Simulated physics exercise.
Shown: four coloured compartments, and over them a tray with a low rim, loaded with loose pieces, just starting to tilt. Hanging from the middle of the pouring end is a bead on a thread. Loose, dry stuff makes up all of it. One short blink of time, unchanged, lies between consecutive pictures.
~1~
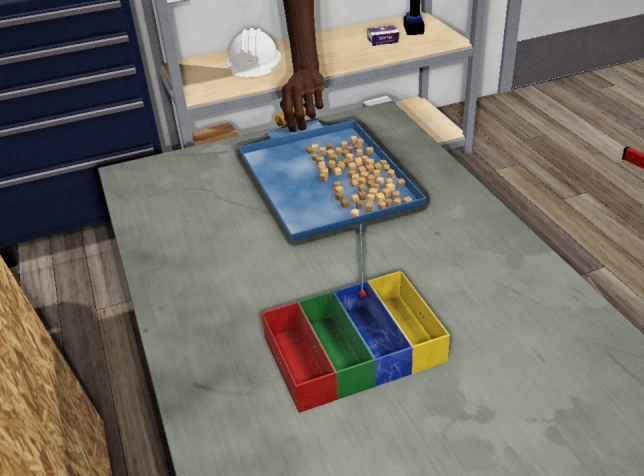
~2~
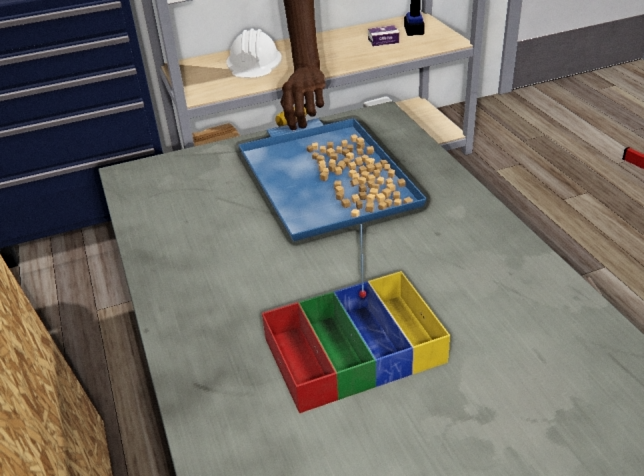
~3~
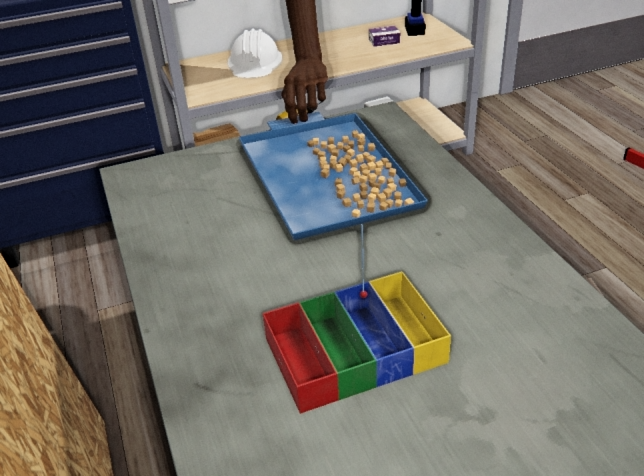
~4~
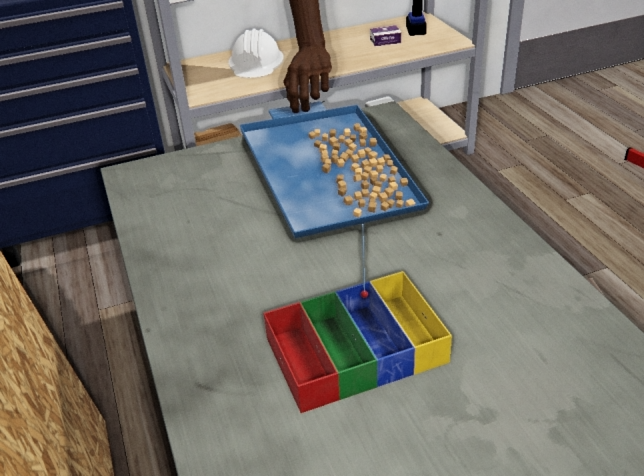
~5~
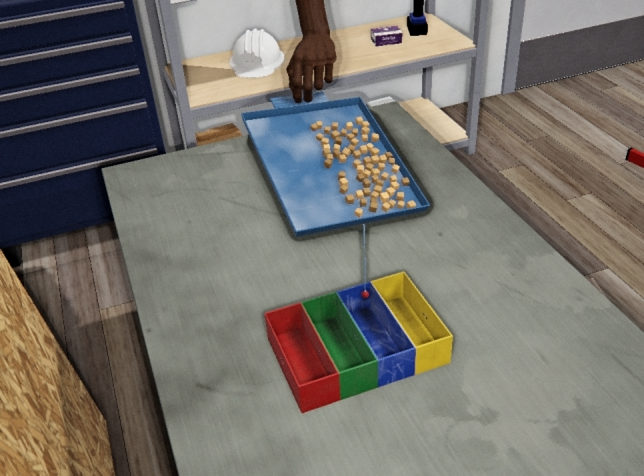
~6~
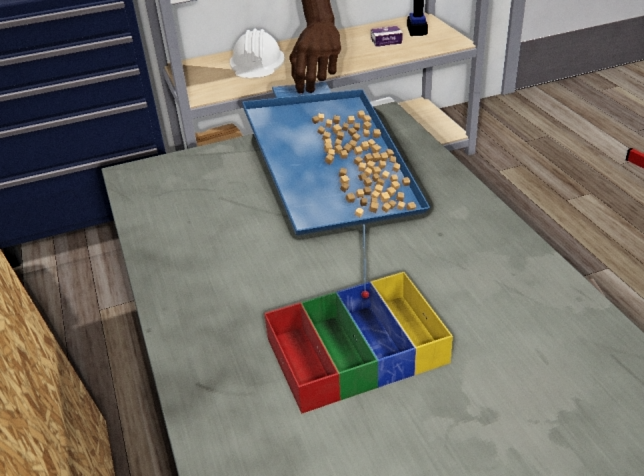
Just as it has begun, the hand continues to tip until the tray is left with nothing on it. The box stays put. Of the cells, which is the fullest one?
The yellow one.
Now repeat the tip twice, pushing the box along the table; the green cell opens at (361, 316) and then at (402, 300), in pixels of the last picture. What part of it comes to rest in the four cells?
First try: Around 90 percent; second try: Around 100 percent.
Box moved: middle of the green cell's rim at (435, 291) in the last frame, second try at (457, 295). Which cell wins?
The first time it is the cell in green; the second time it is the red one.
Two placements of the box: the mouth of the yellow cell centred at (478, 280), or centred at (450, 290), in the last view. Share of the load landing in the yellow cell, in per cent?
It comes to near 0 per cent the first time and near 40 per cent the second time.
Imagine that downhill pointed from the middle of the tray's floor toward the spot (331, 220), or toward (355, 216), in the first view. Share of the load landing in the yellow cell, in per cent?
10 % then 40 %, roughly.
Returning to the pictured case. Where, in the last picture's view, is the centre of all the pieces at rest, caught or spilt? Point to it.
About (440, 326).
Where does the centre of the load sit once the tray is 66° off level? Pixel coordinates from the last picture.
The centre of the load shows up near (396, 185) in the last view.
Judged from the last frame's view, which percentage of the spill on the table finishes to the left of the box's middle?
About 0 per cent.
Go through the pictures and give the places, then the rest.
Corners of the pouring end at (293, 233) and (423, 197), level; middle of the load at (352, 174), small wooden cubes; bead on its thread at (362, 294); red cell at (317, 390); green cell at (356, 377); blue cell at (394, 364); yellow cell at (430, 352), in the first frame.
Corners of the pouring end at (293, 233) and (423, 198), level; middle of the load at (353, 174), in the second frame.
Corners of the pouring end at (294, 232) and (425, 200), tipped barely, lowest at the right corner; middle of the load at (354, 172), in the third frame.
Corners of the pouring end at (296, 230) and (426, 202), tipped a little, lowest at the right corner; middle of the load at (355, 168), in the fourth frame.
Corners of the pouring end at (297, 229) and (427, 204), tipped a little, lowest at the right corner; middle of the load at (357, 164), in the fifth frame.
Corners of the pouring end at (298, 229) and (427, 206), tipped clearly, lowest at the right corner; middle of the load at (358, 161); red cell at (320, 391); green cell at (359, 378); blue cell at (397, 365); yellow cell at (433, 353), in the sixth frame.
Soon after the last picture, tray tipped steeply; all on the tray.
A little later, tray tipped past a quarter turn; nearly all on the tray; a stray few falling or outside the box.
Later still, tray tipped past a quarter turn; about a third in the yellow cell; a small part in the blue cell; about two thirds falling or outside the box.
At rest, tray tipped past a quarter turn; about a third in the yellow cell; a small part in the blue cell; none in the red cell; none in the green cell; about two thirds outside the box.
